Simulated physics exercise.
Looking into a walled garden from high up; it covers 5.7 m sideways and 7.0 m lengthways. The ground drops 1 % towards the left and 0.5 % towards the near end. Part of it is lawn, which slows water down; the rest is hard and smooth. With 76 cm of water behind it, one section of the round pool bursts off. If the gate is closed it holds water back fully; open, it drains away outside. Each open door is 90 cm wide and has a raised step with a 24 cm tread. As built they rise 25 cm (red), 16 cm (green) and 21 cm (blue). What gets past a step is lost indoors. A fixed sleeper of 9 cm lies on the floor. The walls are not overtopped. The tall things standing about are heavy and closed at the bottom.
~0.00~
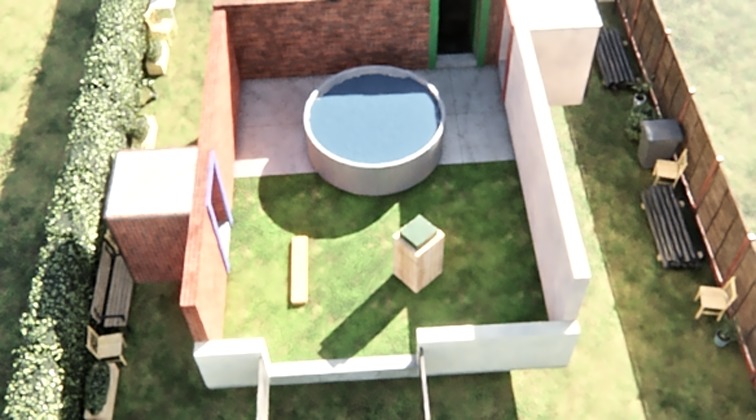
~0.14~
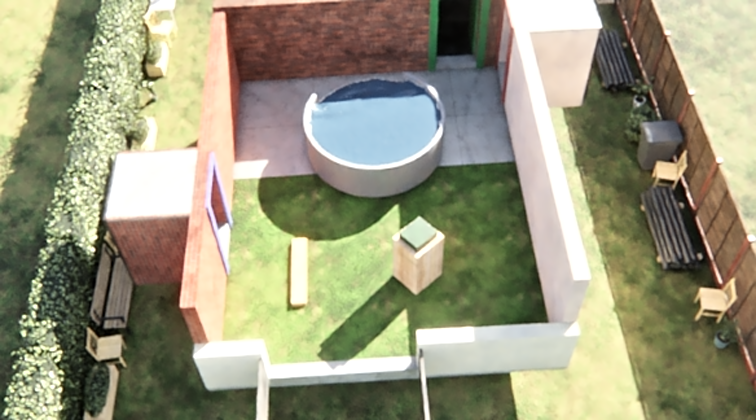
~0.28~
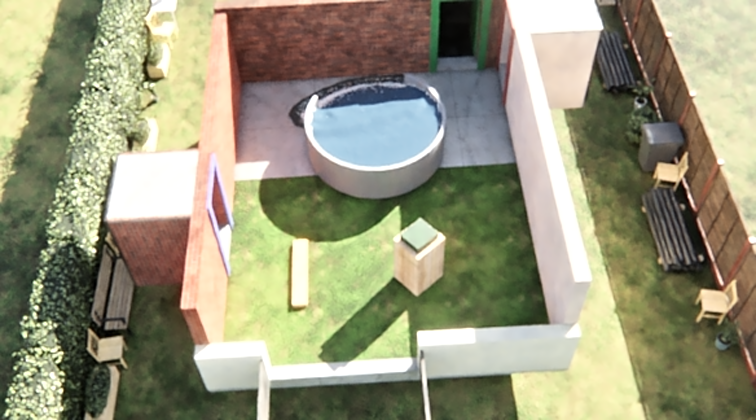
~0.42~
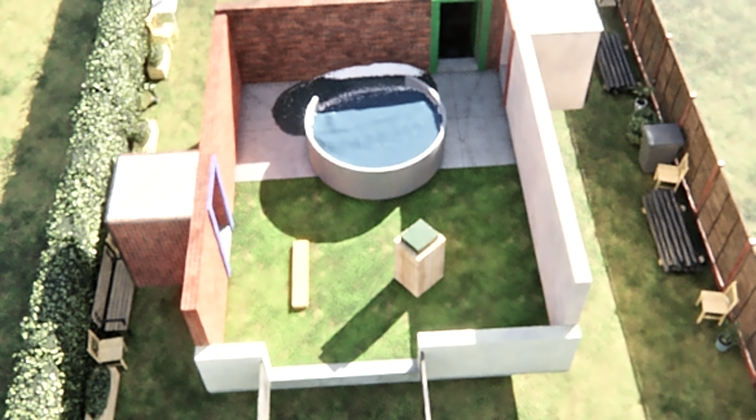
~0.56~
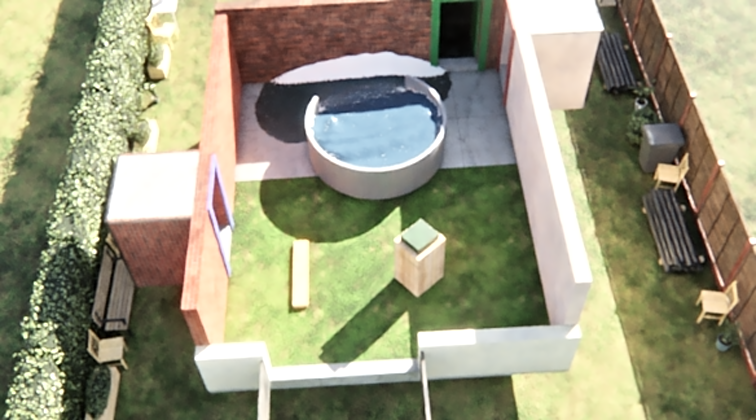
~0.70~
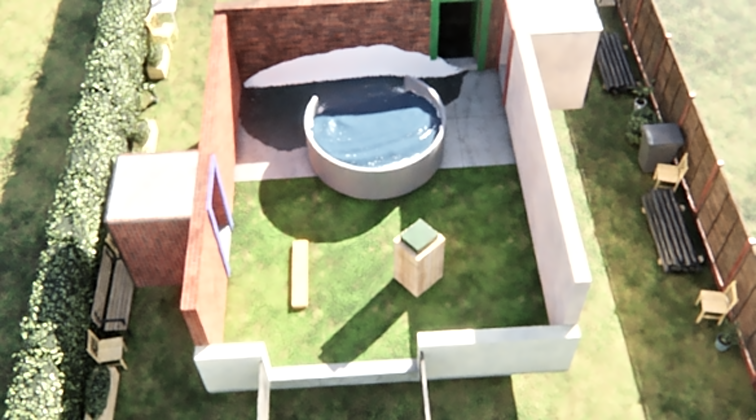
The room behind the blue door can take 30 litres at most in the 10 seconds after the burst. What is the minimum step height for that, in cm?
Close to 8 cm is just enough.
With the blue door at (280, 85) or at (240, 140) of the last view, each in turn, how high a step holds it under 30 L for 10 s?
About 34 and 24 cm.
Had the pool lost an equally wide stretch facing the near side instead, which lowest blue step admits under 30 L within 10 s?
About 8.5 cm.
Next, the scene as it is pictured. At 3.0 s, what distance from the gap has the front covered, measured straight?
Roughly 5.4 m.
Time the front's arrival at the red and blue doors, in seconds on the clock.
Red 1.1 s, blue 2.4 s.
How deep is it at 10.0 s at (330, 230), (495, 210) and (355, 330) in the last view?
Roughly 9, 6 and 10 cm, in turn.
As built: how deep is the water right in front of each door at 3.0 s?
In cm: Red 32, green 12, blue 11.
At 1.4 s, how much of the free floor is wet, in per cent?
Some 20 per cent of it.
After 1.4 s water covers 20 % of the floor, deepest (64 cm) near (250, 88); it has not reached the blue door.
After 3.0 s water covers 50 % of the floor, deepest (42 cm) near (241, 89); 11 cm at the blue door, 0 litres in over its 21 cm step.
After 10.0 s water covers 100 % of the floor, deepest (14 cm) near (221, 370); 13 cm at the blue door, 0 litres in over its 21 cm step.
At the blue door as built, the water arrived by 2.5 s and peaked near 14 cm at 9.0 s.
Run again over the same 10 s with other heights there, 55 litres in over 6.5 cm, 10 litres over 10 cm. The limit of 30 litres is kept from about 8 cm up.
